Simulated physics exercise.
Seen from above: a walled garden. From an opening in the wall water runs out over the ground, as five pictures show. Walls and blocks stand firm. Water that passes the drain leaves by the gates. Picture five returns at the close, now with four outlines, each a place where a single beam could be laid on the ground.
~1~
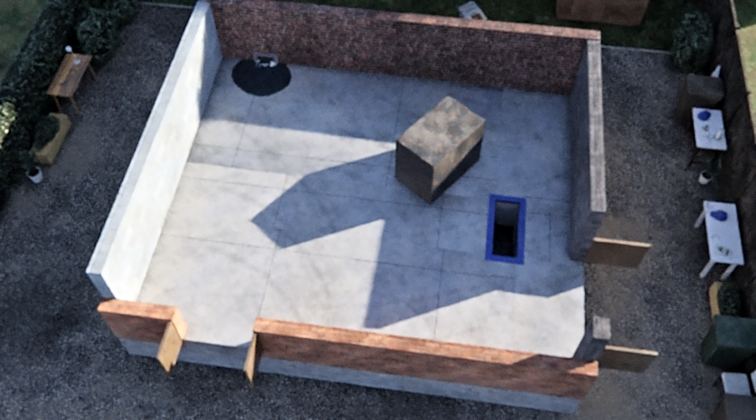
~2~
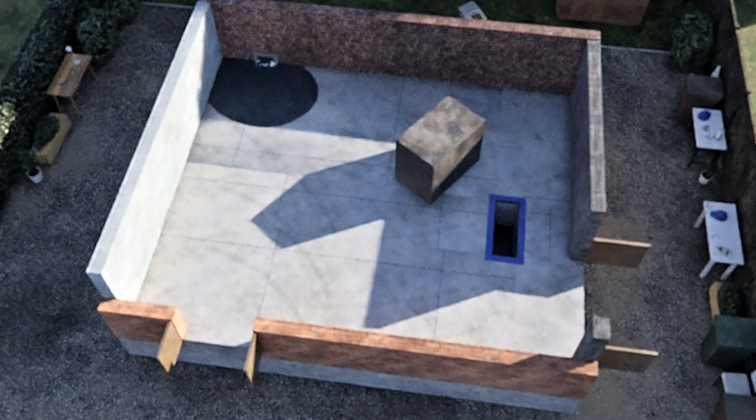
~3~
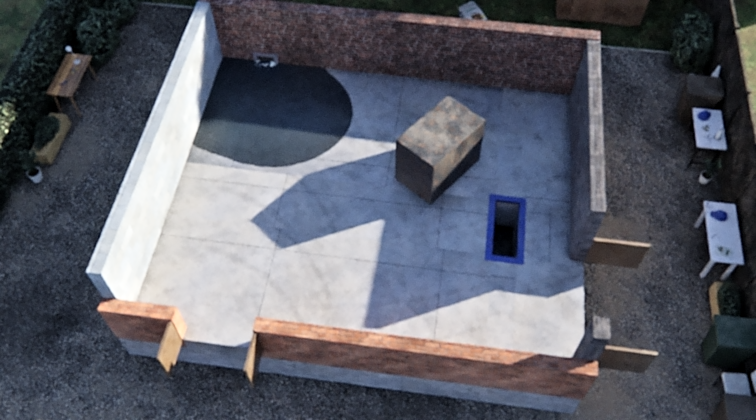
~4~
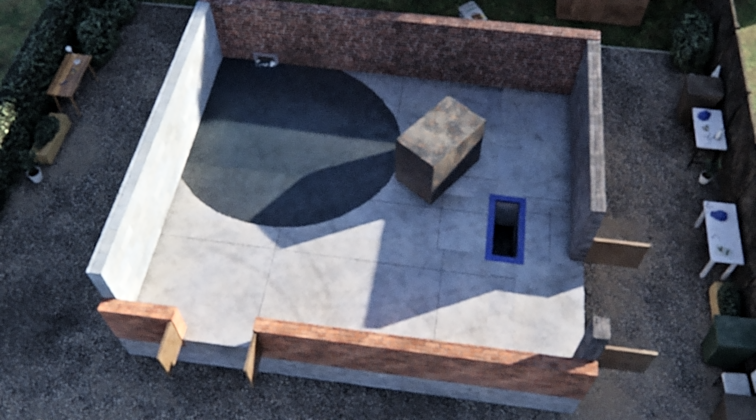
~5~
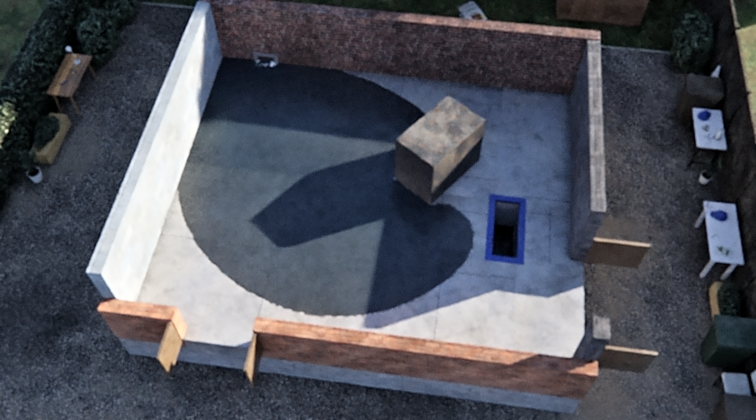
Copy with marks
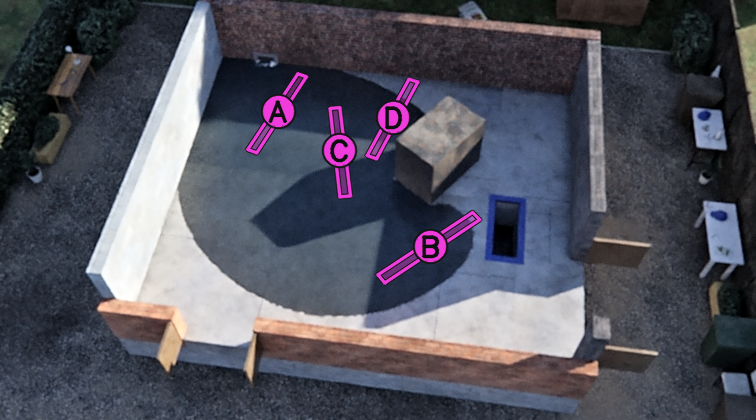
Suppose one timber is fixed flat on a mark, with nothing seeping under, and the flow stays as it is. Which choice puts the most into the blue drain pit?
Use place B.
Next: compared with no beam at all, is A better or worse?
Worse.
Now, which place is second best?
The answer is D.
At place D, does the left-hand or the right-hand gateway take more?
The right one.
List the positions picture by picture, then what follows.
The first picture shows outfall at (266, 58); blue drain pit at (506, 228); open gate at (570, 308); open gate at (224, 332); 2 % of the ground under water, visible out to (255, 90); blue drain pit still dry.
In the second picture, 7 % of the ground under water, visible out to (289, 119); blue drain pit still dry.
In the third picture, 15 % of the ground under water, visible out to (290, 161); blue drain pit still dry.
In the fourth picture, 29 % of the ground under water, visible out to (314, 219); blue drain pit still dry.
In the fifth picture, 50 % of the ground under water, visible out to (402, 299); blue drain pit still dry.
In magenta, A from (252, 151) to (302, 75); B from (381, 278) to (476, 216); C from (334, 108) to (345, 196); D from (371, 157) to (413, 80).
For place A, about 2 % of the stream goes into the blue drain pit, about 97 % out by the gates.
For place B, about 16 % of the stream goes into the blue drain pit, about 84 % out by the gates.
For place C, about 3 % of the stream goes into the blue drain pit, about 97 % out by the gates.
For place D, about 9 % of the stream goes into the blue drain pit, about 89 % out by the gates.
